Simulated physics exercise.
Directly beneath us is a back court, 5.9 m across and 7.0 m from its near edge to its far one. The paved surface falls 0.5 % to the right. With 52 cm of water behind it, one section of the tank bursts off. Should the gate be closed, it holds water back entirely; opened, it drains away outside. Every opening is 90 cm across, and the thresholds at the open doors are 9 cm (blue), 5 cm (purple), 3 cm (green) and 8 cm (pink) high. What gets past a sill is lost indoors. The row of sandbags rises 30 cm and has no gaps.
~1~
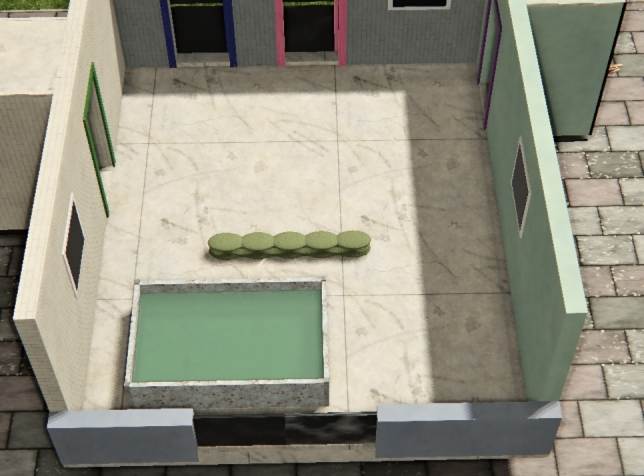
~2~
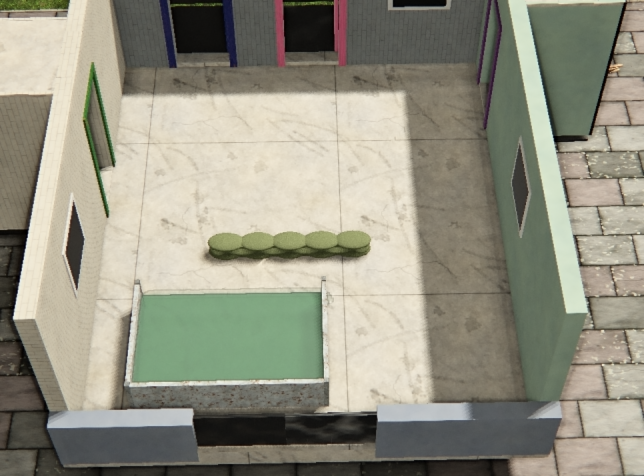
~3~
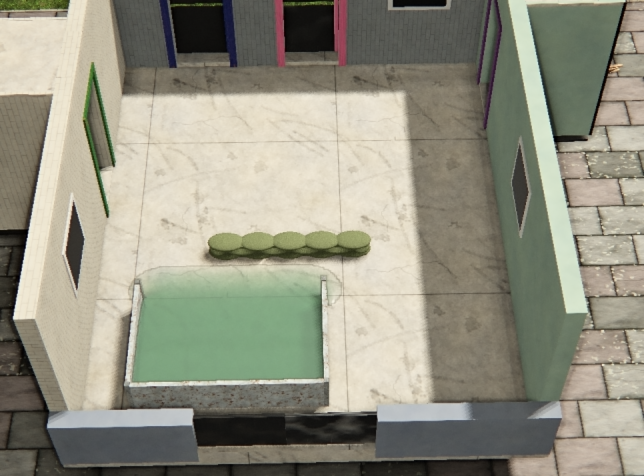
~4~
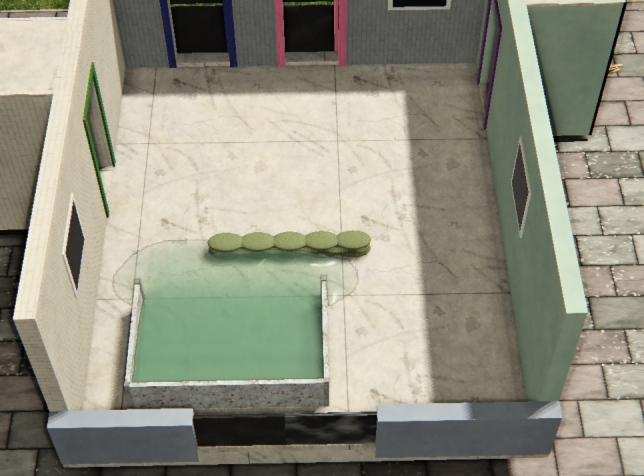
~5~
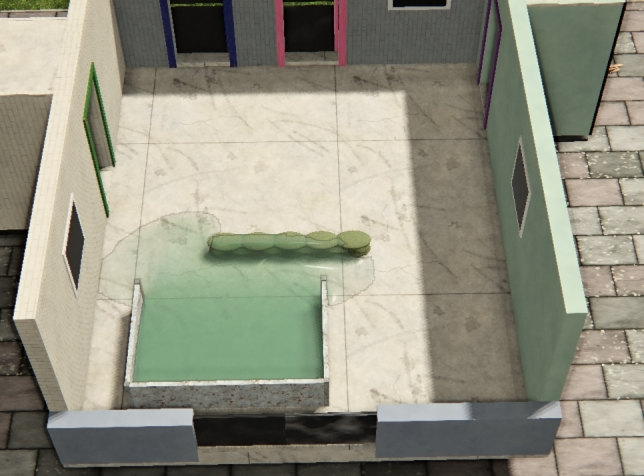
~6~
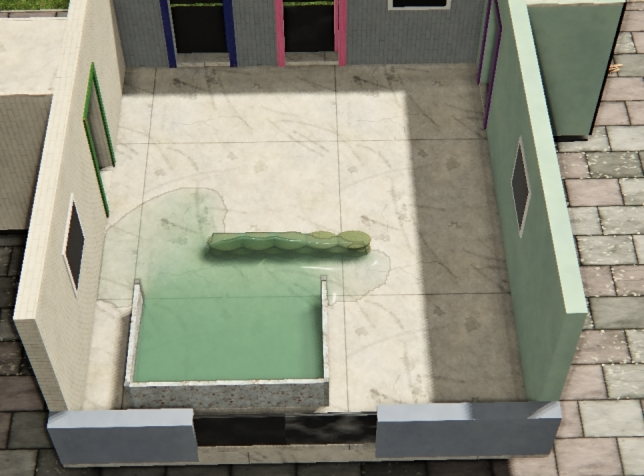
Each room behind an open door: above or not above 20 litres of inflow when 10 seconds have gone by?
At the end, at the blue door the inflow will be out of bounds; at the purple door the inflow will be out of bounds; at the green door the inflow will be out of bounds; at the pink door the inflow will be within bounds.
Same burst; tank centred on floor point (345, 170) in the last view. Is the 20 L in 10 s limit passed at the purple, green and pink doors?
Purple gets more than that, green gets no more than that, pink gets more than that.
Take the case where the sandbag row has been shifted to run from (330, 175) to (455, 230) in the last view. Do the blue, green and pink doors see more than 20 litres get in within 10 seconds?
At the blue door the limit is exceeded, at the green door it is exceeded, and at the pink door it is exceeded.
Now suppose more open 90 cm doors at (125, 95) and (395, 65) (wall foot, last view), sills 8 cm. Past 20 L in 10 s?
Exceeded, within it.
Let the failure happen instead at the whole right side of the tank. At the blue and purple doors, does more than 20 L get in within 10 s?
Lab note: Vs limit, blue door inside limit; purple door limit exceeded.
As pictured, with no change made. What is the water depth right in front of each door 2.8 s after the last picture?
Centimetres: Blue 15 / purple 1 / green 7 / pink 4.
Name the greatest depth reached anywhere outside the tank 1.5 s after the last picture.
Max around 24 cm.
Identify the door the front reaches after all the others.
The purple door is last.
Then, 0.7 s after the last picture water covers 30 % of the floor and is deepest (38 cm) near (250, 268); blue door not reached, purple door not reached, green door 7 cm at the sill, 0 L in, pink door not reached.
Then, 1.5 s after the last picture water covers 50 % of the floor and is deepest (24 cm) near (300, 298); blue door 12 cm at the sill, 0 L in, purple door not reached, green door 11 cm at the sill, 26 L in, pink door not reached.
Then, 2.8 s after the last picture water covers 55 % of the floor and is deepest (20 cm) near (137, 71); blue door 15 cm at the sill, 14 L in, purple door not reached, green door 7 cm at the sill, 59 L in, pink door 4 cm at the sill, 0 L in.
Then, 5.3 s after the last picture water covers 90 % of the floor and is deepest (16 cm) near (470, 74); blue door 8 cm at the sill, 34 L in, purple door 7 cm at the sill, 0 L in, green door 5 cm at the sill, 70 L in, pink door 5 cm at the sill, 0 L in.
Then, 9.3 s after the last picture water covers 95 % of the floor and is deepest (8 cm) near (373, 246); blue door 5 cm at the sill, 34 L in, purple door 8 cm at the sill, 55 L in, green door 3 cm at the sill, 76 L in, pink door 4 cm at the sill, 0 L in.
